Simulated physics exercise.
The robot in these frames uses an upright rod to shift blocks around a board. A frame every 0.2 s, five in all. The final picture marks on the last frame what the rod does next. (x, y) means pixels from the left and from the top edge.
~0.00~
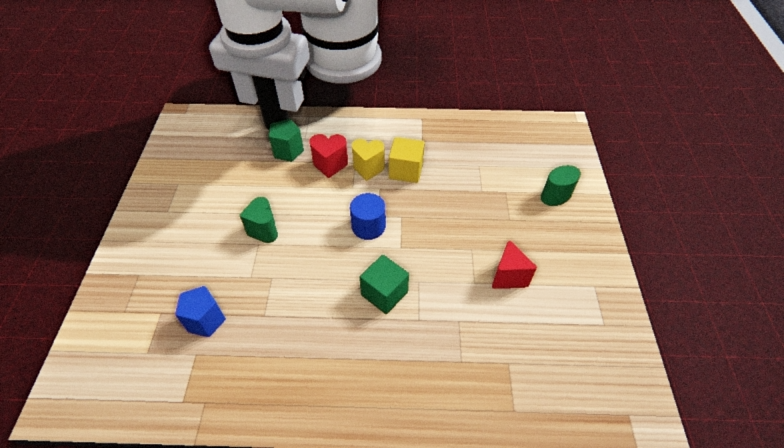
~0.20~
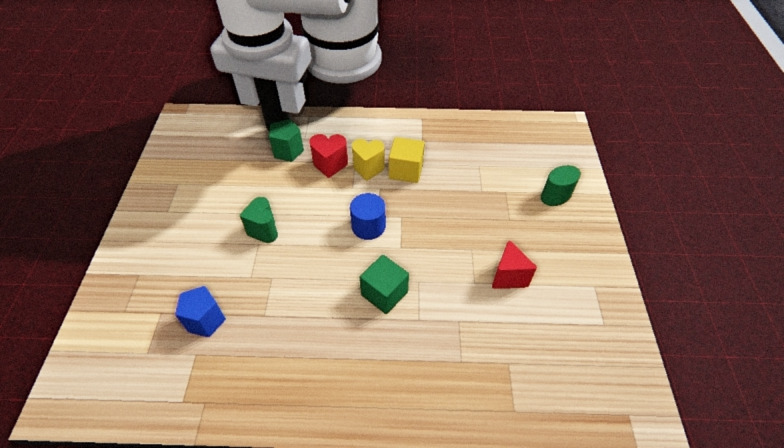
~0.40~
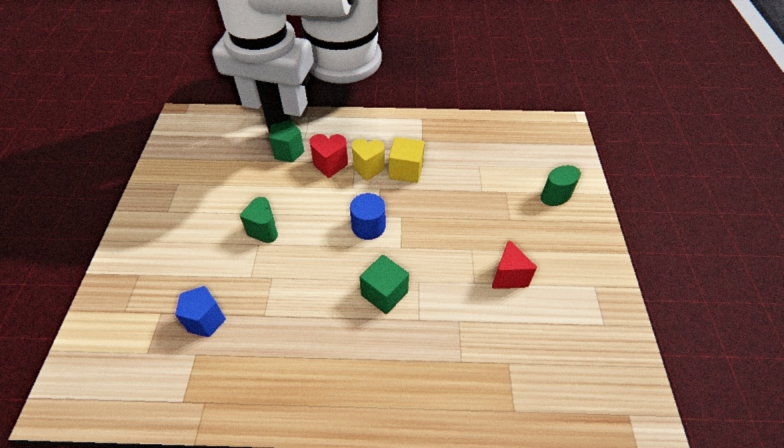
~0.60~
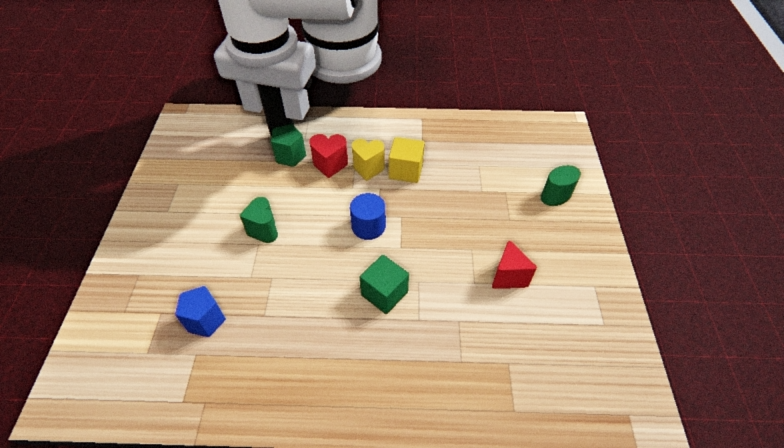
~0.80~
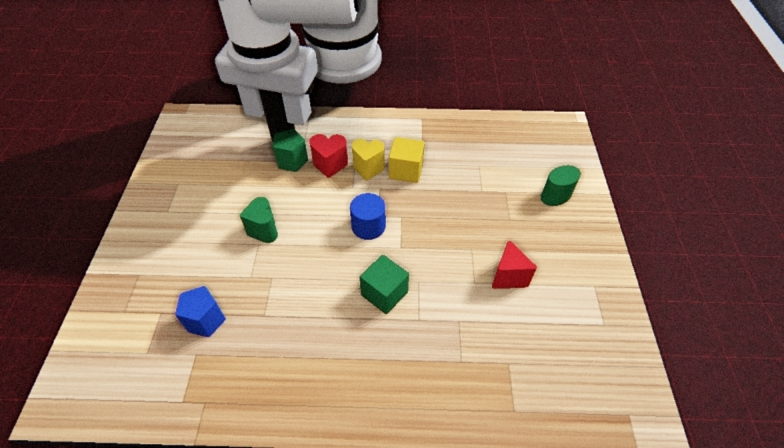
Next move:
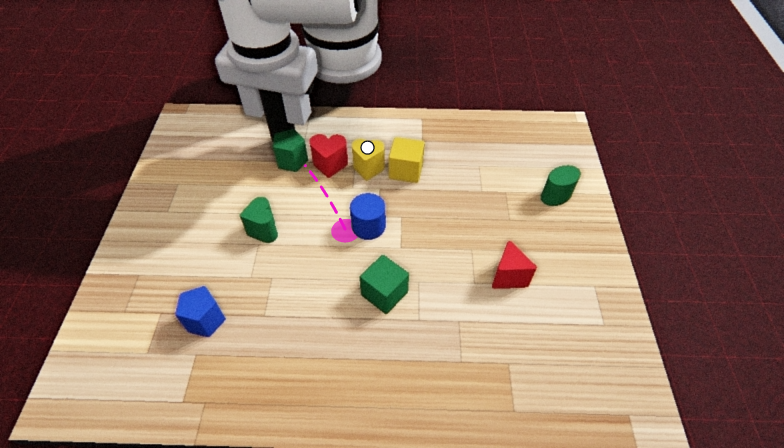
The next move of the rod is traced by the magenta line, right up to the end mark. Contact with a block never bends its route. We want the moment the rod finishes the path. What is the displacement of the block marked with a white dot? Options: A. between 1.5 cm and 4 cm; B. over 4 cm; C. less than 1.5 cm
I choose C.
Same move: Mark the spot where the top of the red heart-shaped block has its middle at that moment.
My best guess is (346, 152).
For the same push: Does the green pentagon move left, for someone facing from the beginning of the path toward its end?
I believe not.
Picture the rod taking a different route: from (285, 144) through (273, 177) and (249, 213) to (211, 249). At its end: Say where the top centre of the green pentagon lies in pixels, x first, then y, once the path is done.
The centre of its top will be at (294, 163).
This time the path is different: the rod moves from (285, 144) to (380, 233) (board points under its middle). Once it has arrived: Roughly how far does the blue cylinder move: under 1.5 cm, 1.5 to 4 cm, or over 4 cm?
The largest band: Over 4 cm.
Drawn move, from (285, 144) through (307, 168) and (328, 197) to (346, 230); the dot is on the yellow heart-shaped block.
The first path, step by step. One third of the way, rod at (307, 163); green pentagon at (303, 169), turned 35° clockwise; red heart-shaped block at (337, 146), turned 20° anticlockwise.
Two thirds of the way, rod at (327, 192); green pentagon at (309, 200), turned 80° clockwise; red heart-shaped block at (346, 152), turned 75° anticlockwise; yellow heart-shaped block at (373, 146), turned 10° clockwise.
At the end, rod at (345, 225); green pentagon at (309, 214), turned 150° clockwise; red heart-shaped block at (346, 152), turned 75° anticlockwise; yellow heart-shaped block at (373, 146), turned 10° clockwise; blue cylinder at (377, 211).
